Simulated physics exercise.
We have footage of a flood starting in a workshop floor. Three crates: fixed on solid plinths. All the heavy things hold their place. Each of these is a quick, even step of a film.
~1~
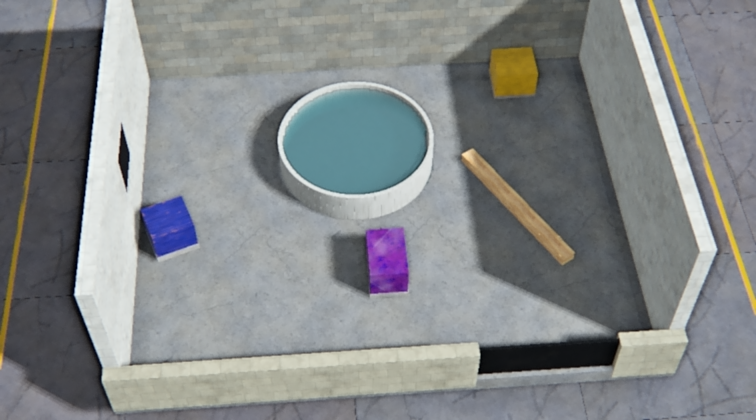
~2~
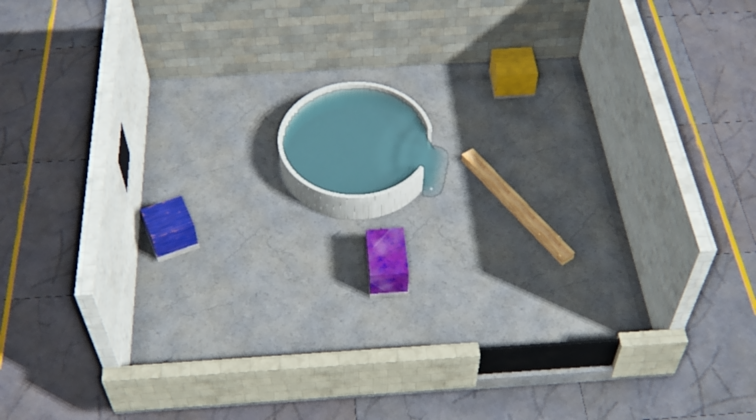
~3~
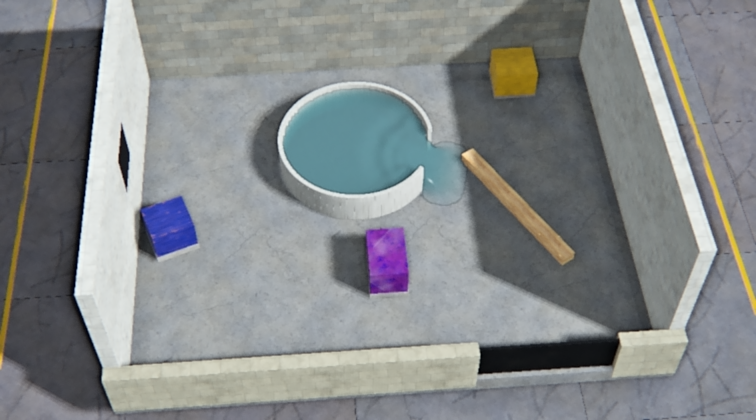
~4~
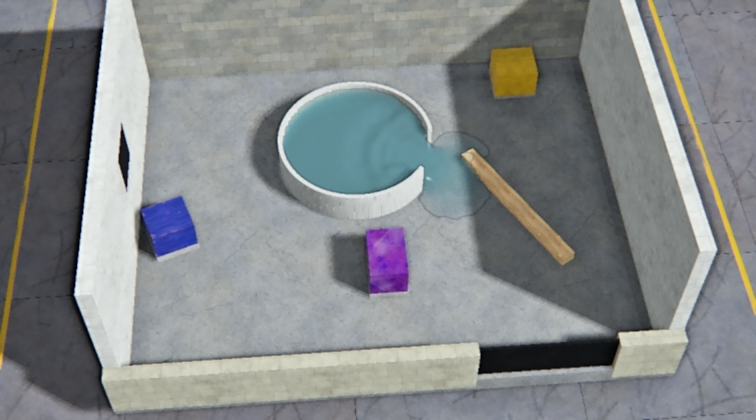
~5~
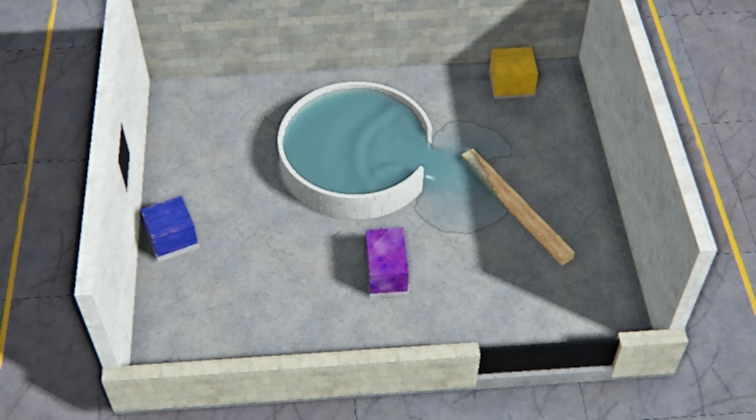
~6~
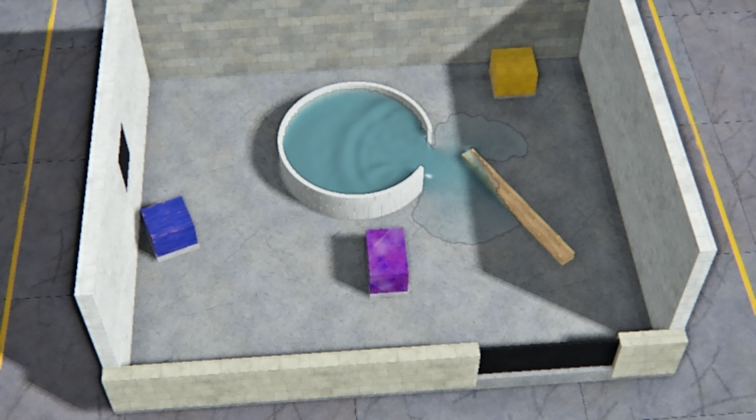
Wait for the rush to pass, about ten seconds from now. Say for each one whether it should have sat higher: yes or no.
Blue crate - no; purple crate - no; yellow crate - yes.
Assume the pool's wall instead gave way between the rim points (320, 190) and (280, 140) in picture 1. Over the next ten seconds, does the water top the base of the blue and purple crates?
The blue crate is flooded and the purple crate is untouched.
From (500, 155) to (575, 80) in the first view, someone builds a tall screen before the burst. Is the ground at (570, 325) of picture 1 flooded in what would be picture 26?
At that place: Wet.
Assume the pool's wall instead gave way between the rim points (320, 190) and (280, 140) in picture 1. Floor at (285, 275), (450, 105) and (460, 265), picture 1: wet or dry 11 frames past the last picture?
Those three come out soaked, moisture-free and moisture-free, one after another.
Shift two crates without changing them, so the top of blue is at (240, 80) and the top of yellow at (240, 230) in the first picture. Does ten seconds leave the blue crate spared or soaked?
The blue crate is untouched.
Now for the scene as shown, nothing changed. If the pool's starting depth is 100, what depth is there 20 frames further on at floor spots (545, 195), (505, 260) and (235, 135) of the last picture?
The three come to near 2, 12 and 0 per cent respectively.
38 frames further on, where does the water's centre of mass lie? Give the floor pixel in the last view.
My guess is about (451, 201).
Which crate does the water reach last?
Last is the blue-painted one.
A moment on, water covers 15 % of the floor; the blue crate not reached, the purple crate not reached, the yellow crate water round its plinth.
Next, water covers 30 % of the floor; the blue crate not reached, the purple crate not reached, the yellow crate water round its plinth.
Then, water covers 40 % of the floor; the blue crate not reached, the purple crate not reached, the yellow crate water round its plinth.
Later, water covers 55 % of the floor; the blue crate not reached, the purple crate water round its plinth, the yellow crate water round its plinth.
In the end, water covers 80 % of the floor; the blue crate stayed above the water, the purple crate stayed above the water, the yellow crate was topped.
